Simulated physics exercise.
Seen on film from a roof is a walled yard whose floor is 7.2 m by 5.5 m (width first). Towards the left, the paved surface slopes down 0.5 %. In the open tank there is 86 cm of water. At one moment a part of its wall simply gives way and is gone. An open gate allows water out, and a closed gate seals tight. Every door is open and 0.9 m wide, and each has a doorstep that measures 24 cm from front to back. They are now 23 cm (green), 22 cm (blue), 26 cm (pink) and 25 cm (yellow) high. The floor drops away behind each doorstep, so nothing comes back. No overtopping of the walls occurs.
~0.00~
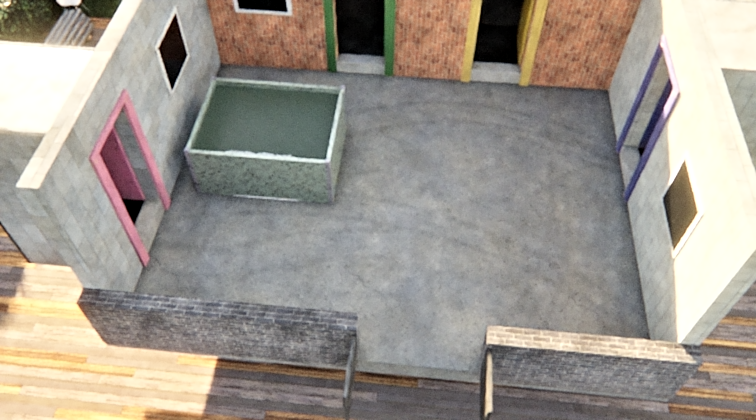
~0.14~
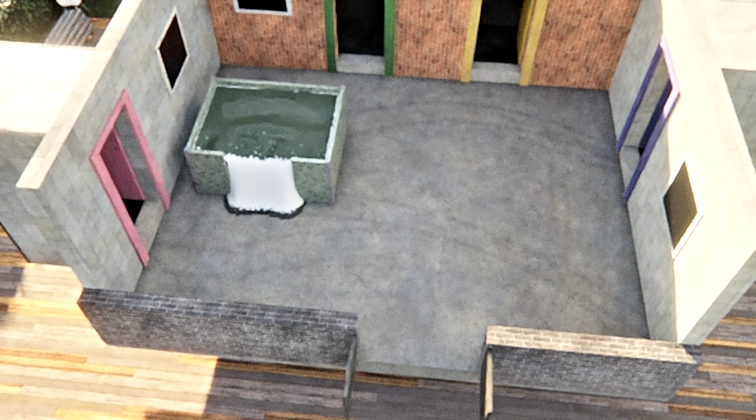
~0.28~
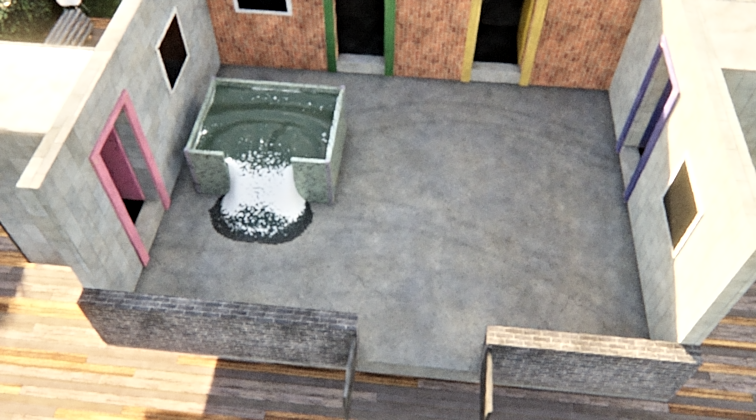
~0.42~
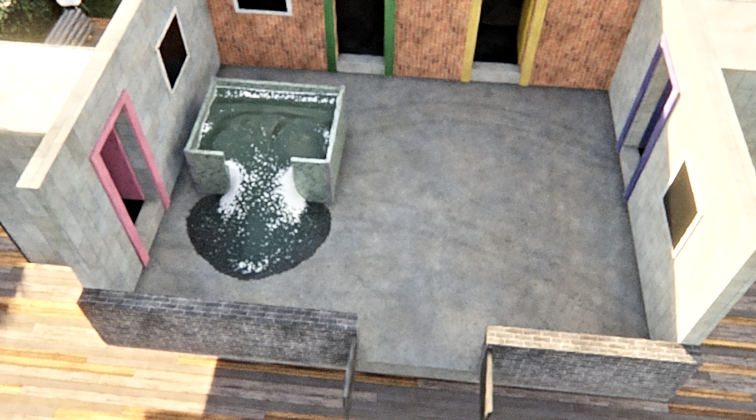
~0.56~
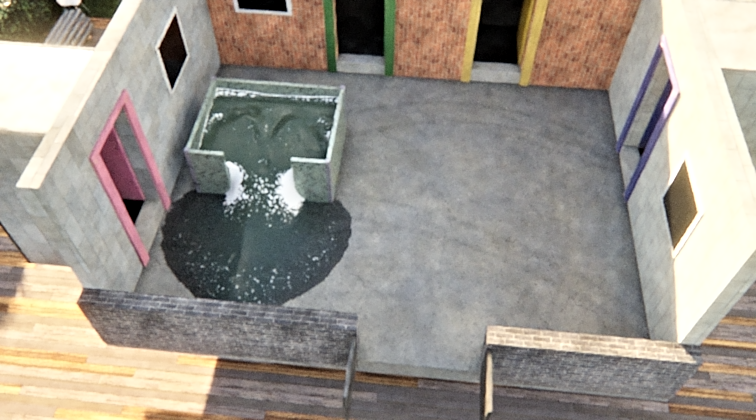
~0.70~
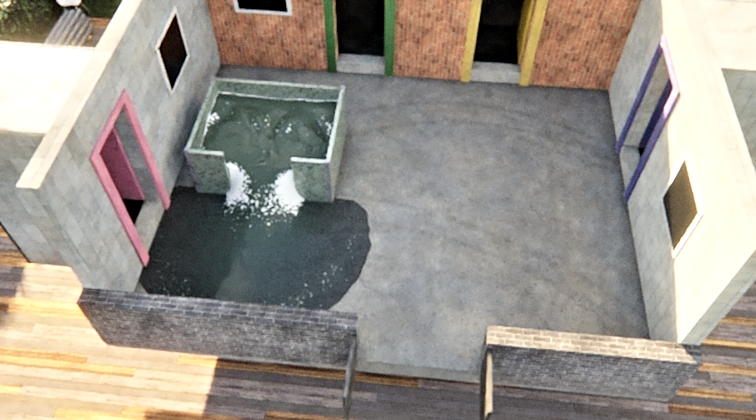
Water burst through a gap that opened in the front of a tank in a walled yard, foaming onto the grey floor and spreading in a dark pool towards the low front wall and pink-framed door.
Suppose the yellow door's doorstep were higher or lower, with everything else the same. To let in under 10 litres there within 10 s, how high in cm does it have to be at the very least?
At least roughly 6 cm.
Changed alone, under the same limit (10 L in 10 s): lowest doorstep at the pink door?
Door pink, min height approx. 19 cm.
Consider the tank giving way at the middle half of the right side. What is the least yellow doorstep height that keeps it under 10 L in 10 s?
It needs to be about 12.0 cm high.
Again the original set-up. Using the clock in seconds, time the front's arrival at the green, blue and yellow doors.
Green = 5.0 s, blue = 4.0 s, yellow = 6.5 s.
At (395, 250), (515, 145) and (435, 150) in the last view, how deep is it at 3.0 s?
Respectively 1 cm, 0 cm and 0 cm.
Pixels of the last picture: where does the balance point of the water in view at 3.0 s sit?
Roughly (276, 234).
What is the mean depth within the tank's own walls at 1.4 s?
I'd put it near 49 cm.
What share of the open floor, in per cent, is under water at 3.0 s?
Approximately 40 % of the floor.
After 1.4 s water covers 25 % of the floor, deepest (58 cm) near (123, 321); it has not reached the yellow door.
After 3.0 s water covers 40 % of the floor, deepest (26 cm) near (229, 319); it has not reached the yellow door.
After 10.0 s water covers 95 % of the floor, deepest (10 cm) near (123, 321); 9 cm at the yellow door, 0 litres in over its 25 cm doorstep.
At the yellow door as built, the water arrived by 6.8 s and peaked near 10 cm at 8.6 s.
Run again over the same 10 s with other heights there, 13 litres in over 5.5 cm, 8 litres over 6.5 cm. The limit of 10 litres is kept from about 6 cm up.
